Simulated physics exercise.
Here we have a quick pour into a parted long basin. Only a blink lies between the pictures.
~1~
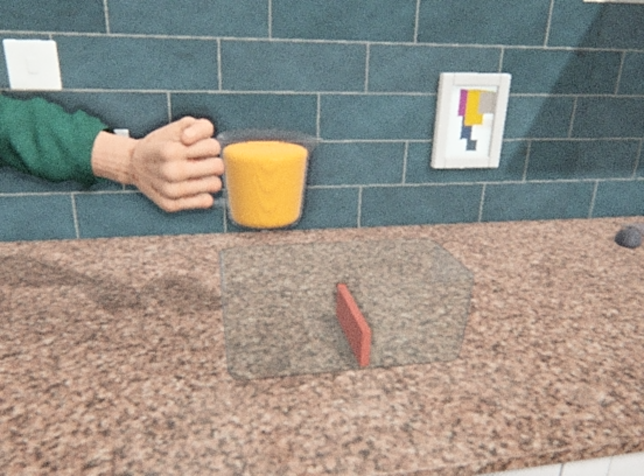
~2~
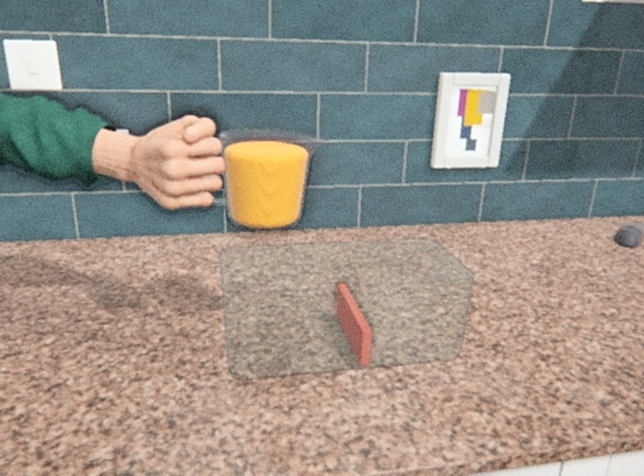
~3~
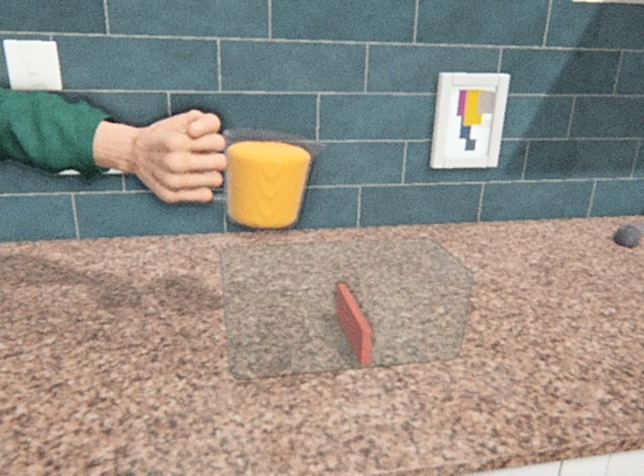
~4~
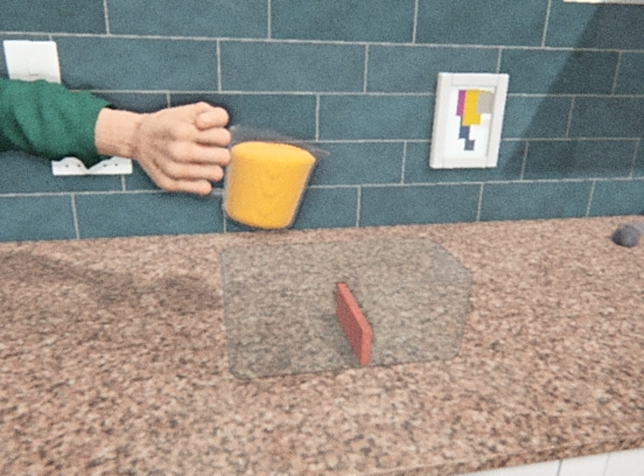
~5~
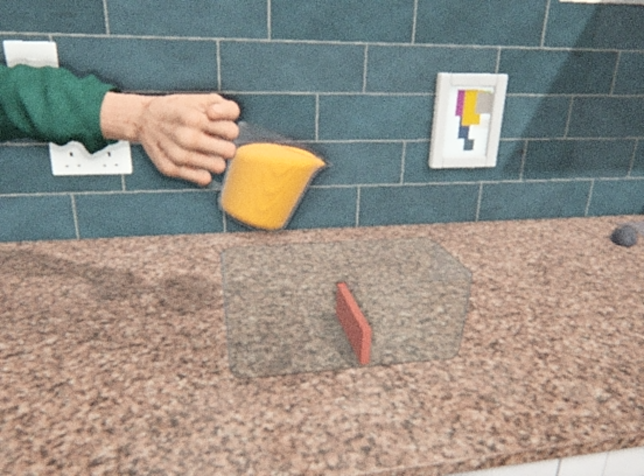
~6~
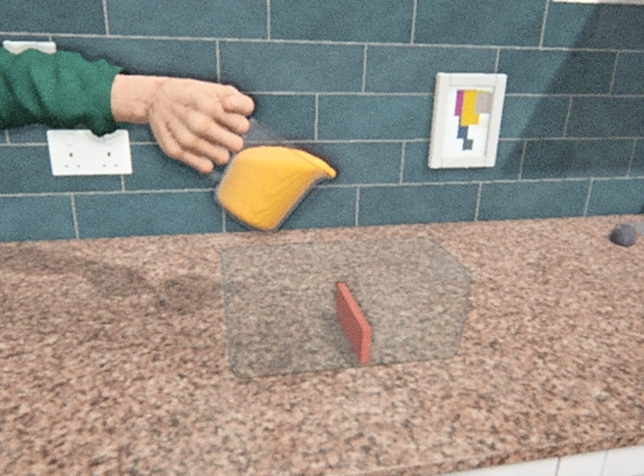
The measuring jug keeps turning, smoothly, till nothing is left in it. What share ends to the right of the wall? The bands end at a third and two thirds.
In the end between a third and two thirds is right of the wall.
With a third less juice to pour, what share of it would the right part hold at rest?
About 10 per cent.
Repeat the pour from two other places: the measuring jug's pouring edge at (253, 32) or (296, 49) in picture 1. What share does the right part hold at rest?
About 5 and 25 per cent.
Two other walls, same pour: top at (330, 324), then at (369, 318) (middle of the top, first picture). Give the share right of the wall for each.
Roughly 85 per cent, and 20 per cent.
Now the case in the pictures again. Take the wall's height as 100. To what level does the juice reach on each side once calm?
Left: 30 %. Right: 20 %.
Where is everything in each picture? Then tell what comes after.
Tilt 0°; pouring edge (322, 138); surface from (222, 149) to (307, 148); the long basin's rim runs from (221, 271) to (454, 258); the wall's top is at (353, 307), in the first picture.
Tilt 1°; pouring edge (324, 139); surface from (224, 149) to (307, 149), in the second picture.
Tilt 6°; pouring edge (326, 144); surface from (227, 148) to (309, 152), in the third picture.
Tilt 13°; pouring edge (330, 152); surface from (230, 149) to (314, 154), in the fourth picture.
Tilt 22°; pouring edge (333, 163); surface from (232, 155) to (322, 158), in the fifth picture.
Tilt 33°; pouring edge (334, 176); surface from (229, 166) to (328, 168); 1 per cent is over the edge, in the sixth picture.
A moment on, the measuring jug is tipped on its side and 47 per cent is still to pour, 6 is left of the wall and 23 right of it.
Next, the measuring jug is tipped right over and 8 per cent is still to pour, 44 is left of the wall and 39 right of it.
Then the measuring jug is tipped right over and 0 per cent is still to pour, 57 is left of the wall and 40 right of it.
Later the measuring jug is tipped right over and 0 per cent is still to pour, 58 is left of the wall and 40 right of it.
In the end 58 per cent lies left of the wall, 40 right of it and 1 outside.
